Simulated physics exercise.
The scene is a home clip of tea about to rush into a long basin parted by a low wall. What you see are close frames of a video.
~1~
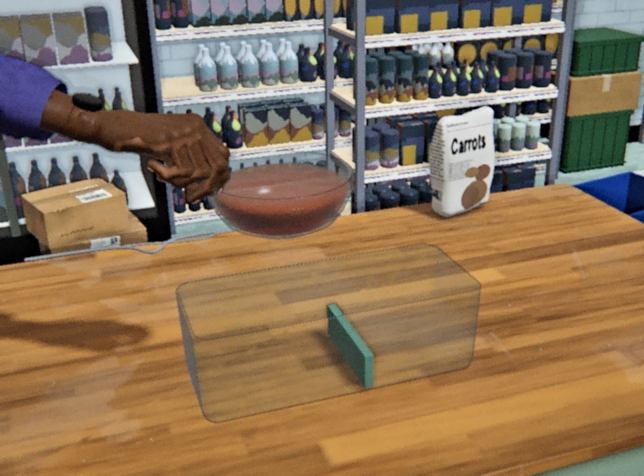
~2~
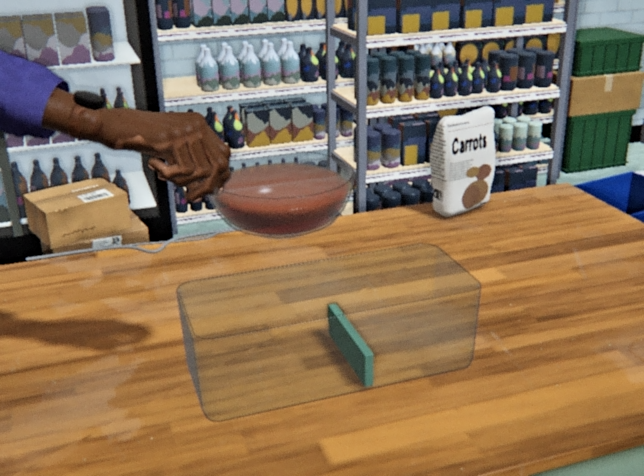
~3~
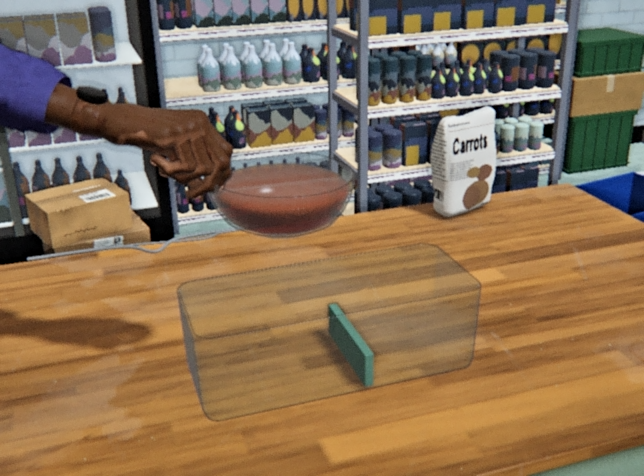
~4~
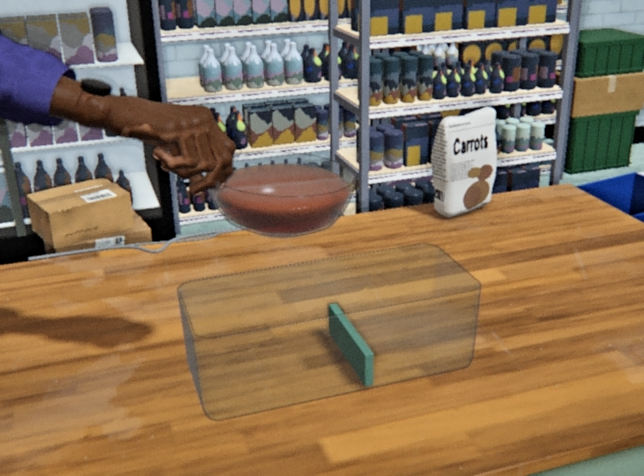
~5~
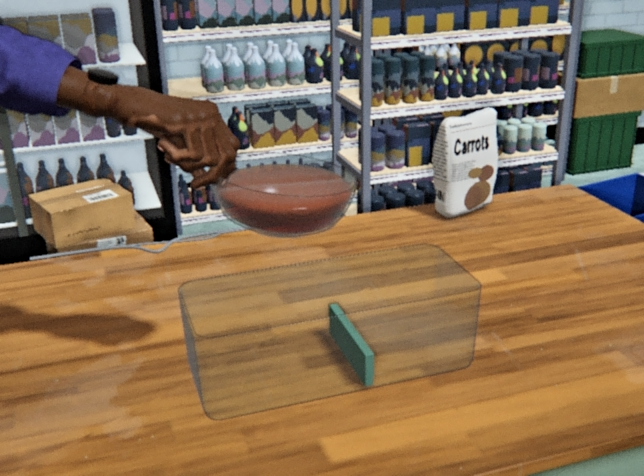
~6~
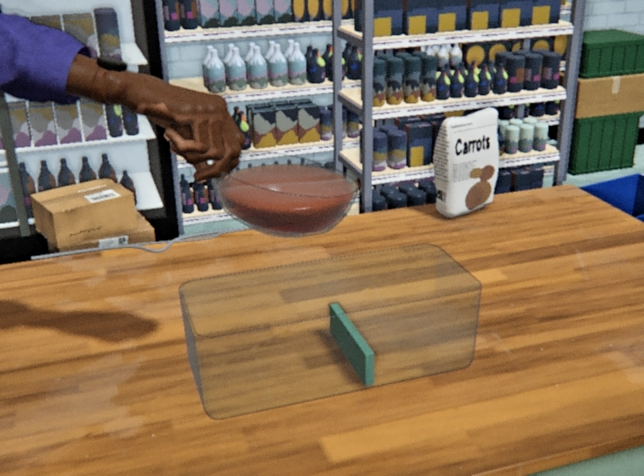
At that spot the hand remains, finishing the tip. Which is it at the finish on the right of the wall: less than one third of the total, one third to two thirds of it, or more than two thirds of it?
At the finish the right of the wall has more than two thirds of the total.
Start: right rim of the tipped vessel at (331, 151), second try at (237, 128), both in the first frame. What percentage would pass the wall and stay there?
80 %, 5 %.
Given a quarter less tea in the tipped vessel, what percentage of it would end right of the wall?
Estimated share: Around 85 %.
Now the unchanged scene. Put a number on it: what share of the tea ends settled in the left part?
Close to 15 per cent.
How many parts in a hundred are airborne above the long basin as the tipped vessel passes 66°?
Around 35 percent.
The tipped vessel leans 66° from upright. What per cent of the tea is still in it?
It still holds close to 35 per cent at that lean.
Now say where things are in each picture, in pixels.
In the first picture, it leans 0°; its right rim is at (348, 166); the tea meets the walls at (209, 192) and (343, 175); the long basin's rim runs from (184, 313) to (457, 265); the wall's top is at (349, 330).
In the second picture, it leans 1°; its right rim is at (349, 166); the tea meets the walls at (210, 192) and (344, 175).
In the third picture, it leans 2°; its right rim is at (349, 168); the tea meets the walls at (211, 191) and (344, 176).
In the fourth picture, it leans 5°; its right rim is at (350, 171); the tea meets the walls at (212, 189) and (345, 177).
In the fifth picture, it leans 8°; its right rim is at (352, 176); the tea meets the walls at (214, 189) and (347, 178).
In the sixth picture, it leans 13°; its right rim is at (353, 181); the tea meets the walls at (217, 188) and (349, 178).
A moment on, the tilt is 66° and 35 per cent is still to pour, 0 is left of the wall and 29 right of it.
Next, the tilt is 96° and 2 per cent is still to pour, 9 is left of the wall and 85 right of it.
Then the tilt is 100° and 0 per cent is still to pour, 13 is left of the wall and 86 right of it.
Later the tilt is 100° and 0 per cent is still to pour, 13 is left of the wall and 86 right of it.
In the end 13 per cent lies left of the wall, 86 right of it and 1 outside.
